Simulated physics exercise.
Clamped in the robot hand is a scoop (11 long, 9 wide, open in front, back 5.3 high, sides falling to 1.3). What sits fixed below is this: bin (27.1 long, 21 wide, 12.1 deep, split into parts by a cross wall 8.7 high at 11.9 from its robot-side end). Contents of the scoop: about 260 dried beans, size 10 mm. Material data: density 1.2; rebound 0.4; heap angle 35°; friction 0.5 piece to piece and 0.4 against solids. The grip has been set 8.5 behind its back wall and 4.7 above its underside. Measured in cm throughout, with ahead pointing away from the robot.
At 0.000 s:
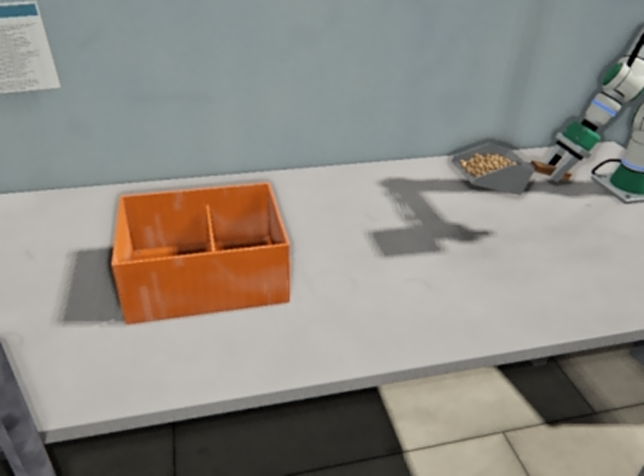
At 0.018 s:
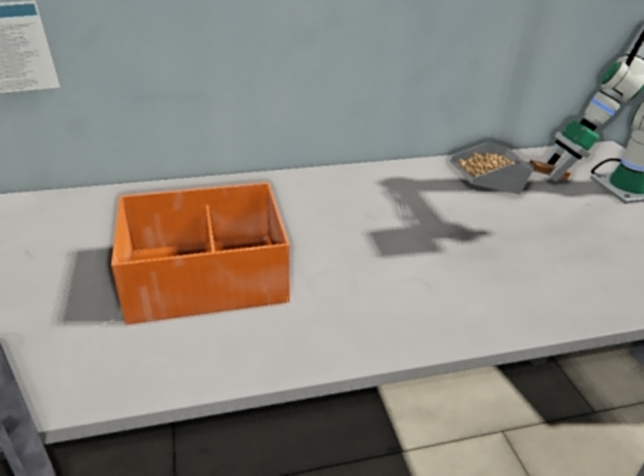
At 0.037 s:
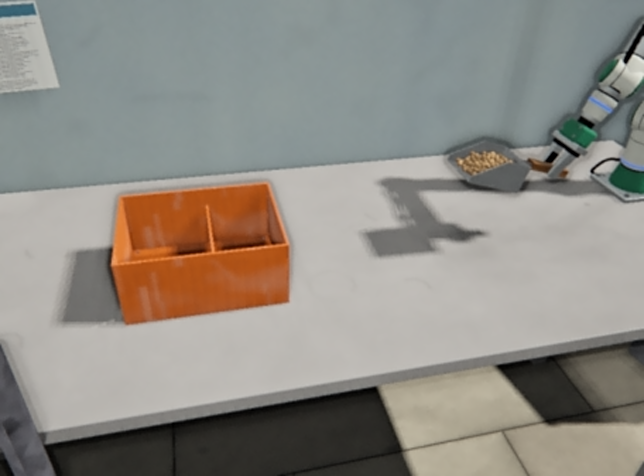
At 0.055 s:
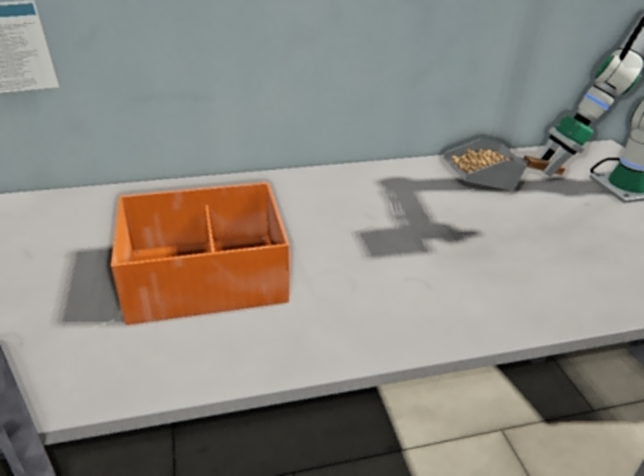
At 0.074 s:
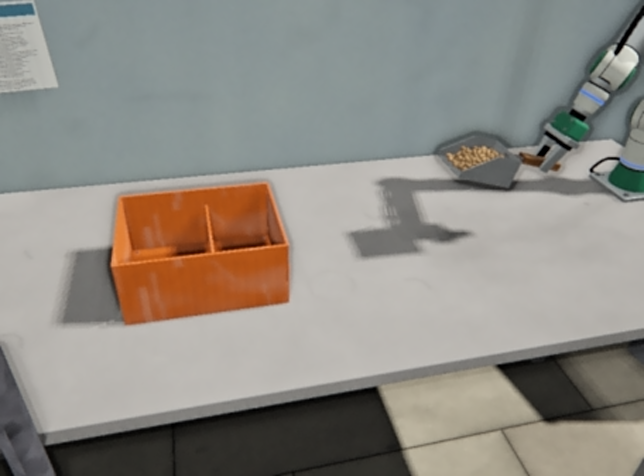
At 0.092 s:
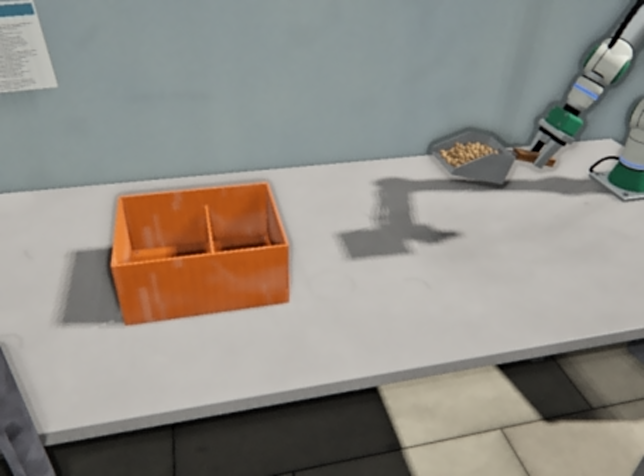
A white and green robot arm stands at the right end of a pale grey worktop, seen from above and in front, with a blue-grey wall behind and dark and cream floor tiles below. It grips a grey scoop of tan beans, while an orange divided box sits at left. The arm slowly shifts the scoop slightly left and upward, its shadow sliding left, while the box and camera stay still.
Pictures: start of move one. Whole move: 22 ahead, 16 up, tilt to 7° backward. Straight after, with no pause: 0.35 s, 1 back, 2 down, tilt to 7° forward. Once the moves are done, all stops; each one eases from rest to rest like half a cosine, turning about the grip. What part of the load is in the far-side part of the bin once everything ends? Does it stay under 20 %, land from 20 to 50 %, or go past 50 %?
It stays under 20 %.
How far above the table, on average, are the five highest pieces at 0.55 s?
About 26 cm above the table.
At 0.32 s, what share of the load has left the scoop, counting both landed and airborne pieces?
About 10 per cent.
By 0.32 s, tilted 7° backward, highest piece 32 above the table; 238 on the scoop, 21 in flight or on a rim.
By 0.55 s, tilted 4° forward, highest piece 26 above the table; 99 on the scoop, 26 in the robot-side part, 134 in flight or on a rim.
By 0.87 s, tilted 7° forward, highest piece 25 above the table; 137 on the table or floor, 91 on the scoop, 27 in the robot-side part, 4 in flight or on a rim.
By 1.92 s, tilted 7° forward, highest piece 25 above the table; 141 on the table or floor, 91 on the scoop, 27 in the robot-side part.
Final count, 141 on the table or floor, 91 on the scoop, 27 in the robot-side part. That is 0 % in the far-side part of the bin.
